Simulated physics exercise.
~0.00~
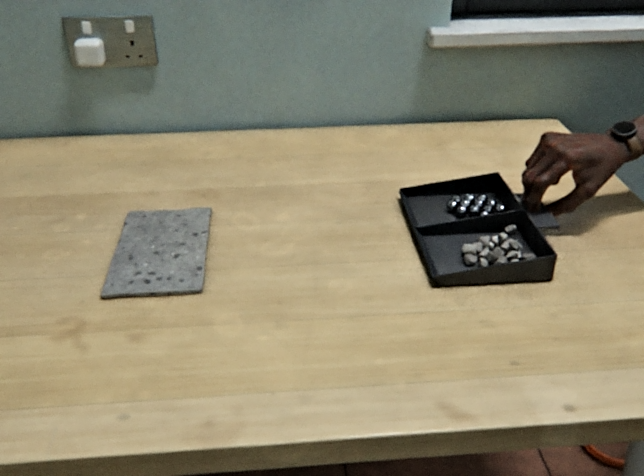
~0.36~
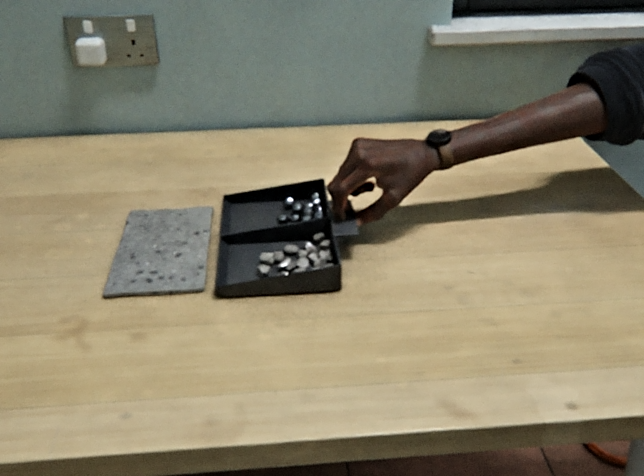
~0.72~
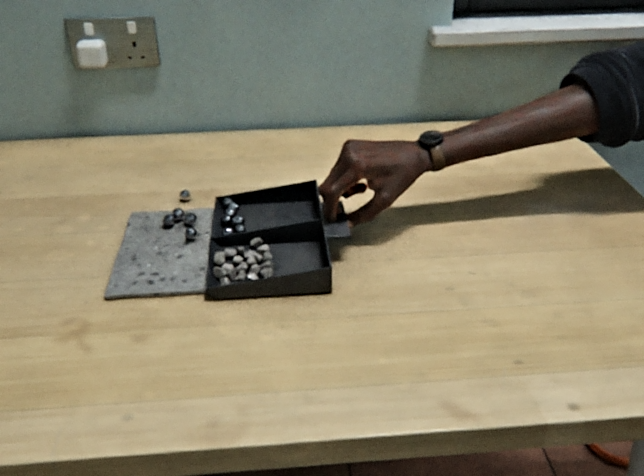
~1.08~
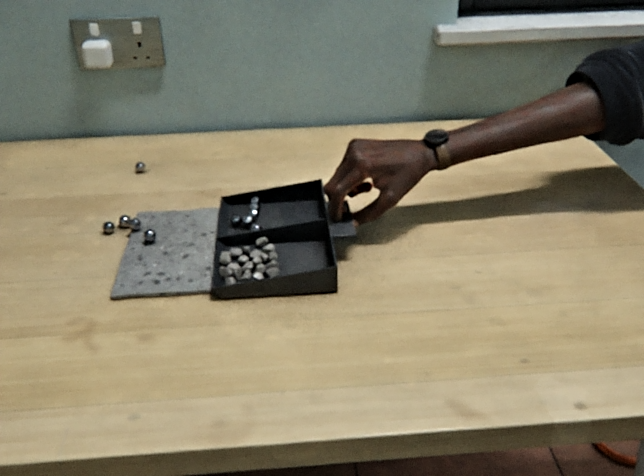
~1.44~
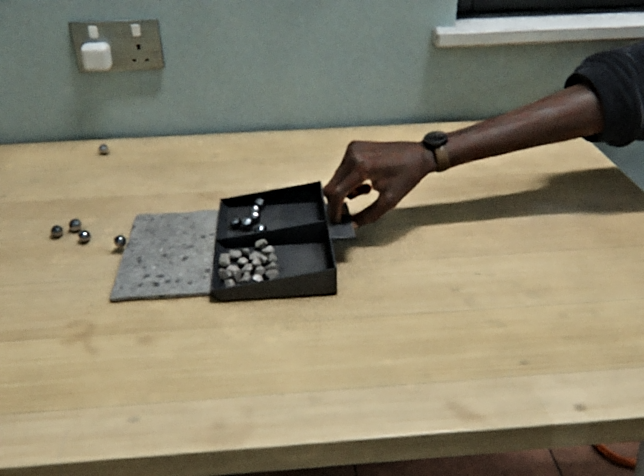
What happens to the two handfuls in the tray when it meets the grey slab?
The pebbles in the front part slide towards the left rim but stay inside. Some of the shiny balls in the back part go over the low edge and roll away to the left across the table.
